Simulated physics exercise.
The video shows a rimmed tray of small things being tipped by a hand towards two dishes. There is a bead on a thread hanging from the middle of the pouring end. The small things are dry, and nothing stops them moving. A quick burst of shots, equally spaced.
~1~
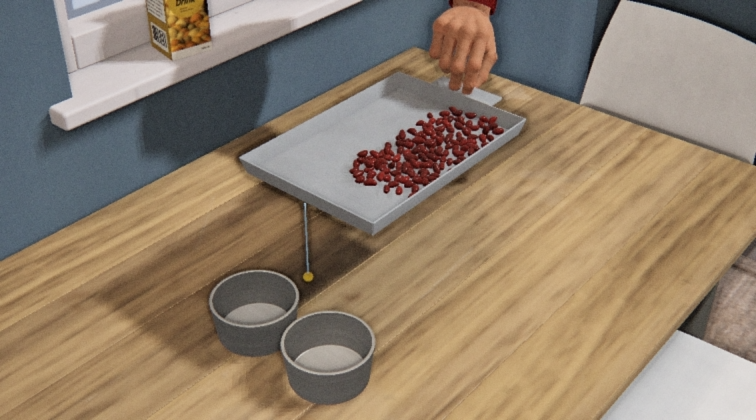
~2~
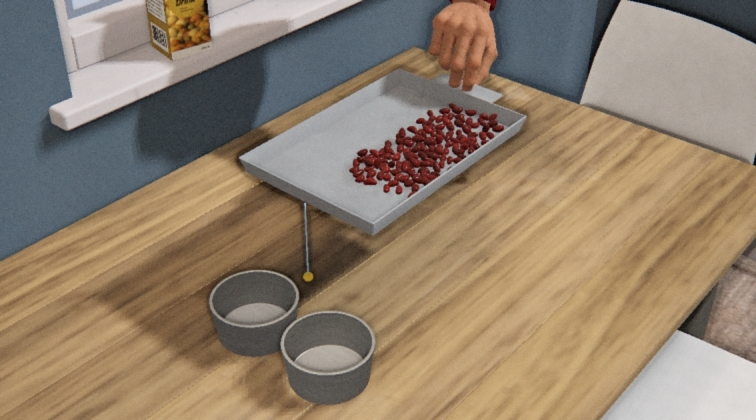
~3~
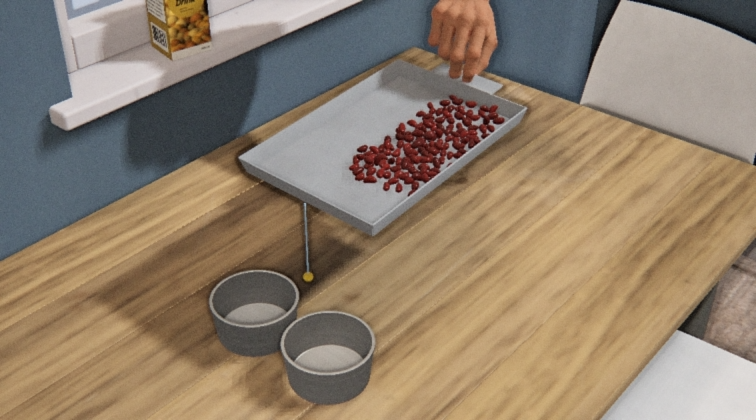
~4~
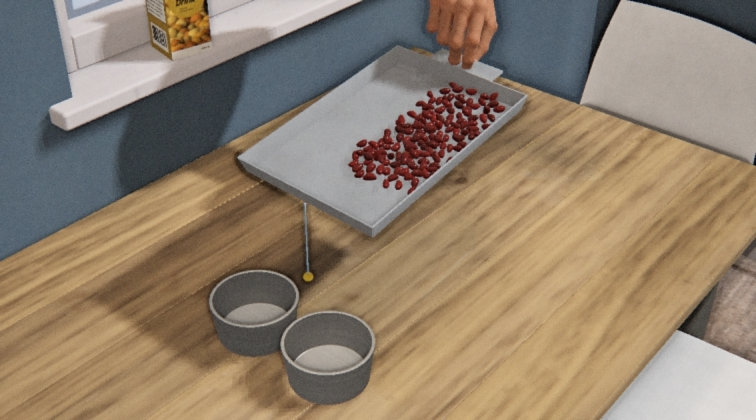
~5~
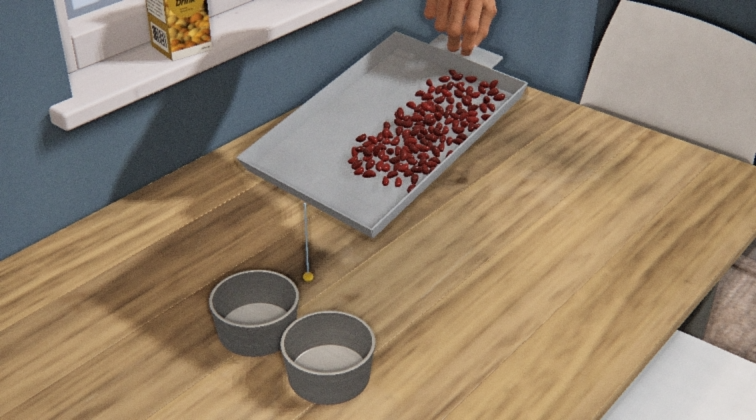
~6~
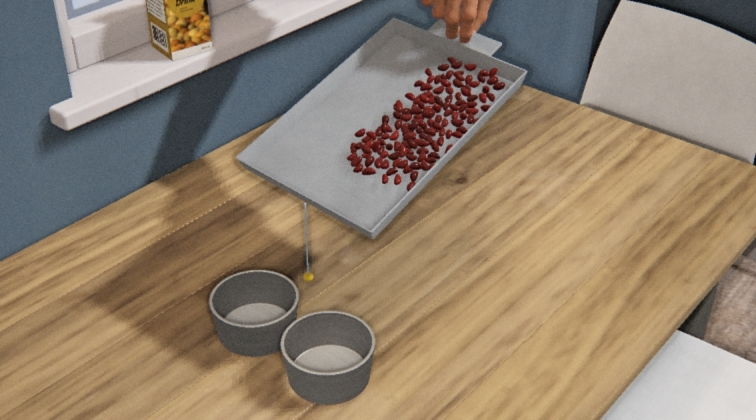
A hand raised the far end of a gray tray of dark red beans, steadily tilting it toward two small gray dishes on a wooden table, while the beans stayed bunched along the right side.
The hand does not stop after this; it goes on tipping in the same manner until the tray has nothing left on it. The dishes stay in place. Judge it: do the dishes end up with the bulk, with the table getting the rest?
Yes. Most of it finds a dish.
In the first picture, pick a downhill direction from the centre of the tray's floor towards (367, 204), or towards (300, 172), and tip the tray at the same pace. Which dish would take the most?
The first try favours the dish to the right; the second favours the dish to the left.
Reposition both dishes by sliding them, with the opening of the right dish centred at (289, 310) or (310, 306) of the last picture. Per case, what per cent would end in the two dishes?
In order: 30 percent and 40 percent.
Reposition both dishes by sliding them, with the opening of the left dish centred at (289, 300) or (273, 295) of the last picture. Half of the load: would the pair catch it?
At place one in excess of half; at place two in excess of half.
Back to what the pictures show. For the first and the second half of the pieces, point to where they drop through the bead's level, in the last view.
The opening part goes through (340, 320); what follows goes through (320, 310).
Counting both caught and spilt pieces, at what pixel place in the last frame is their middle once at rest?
Last view, resting centre - approx. (324, 367).
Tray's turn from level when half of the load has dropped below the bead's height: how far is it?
105 degrees.
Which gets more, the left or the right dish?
Result: More in the right side.
Soon, tray tipped steeply; nearly all on the tray; a stray few outside both; a small part in the air.
A while on, tray tipped right over; about two thirds on the tray; about a quarter in the right dish; a stray few in the left dish; a small part outside both; a small part in the air.
Towards the end, tray tipped past a quarter turn; about two thirds in the right dish; a small part in the left dish; a small part outside both.
Finally, tray tipped past a quarter turn; about two thirds in the right dish; a small part in the left dish; a small part outside both.
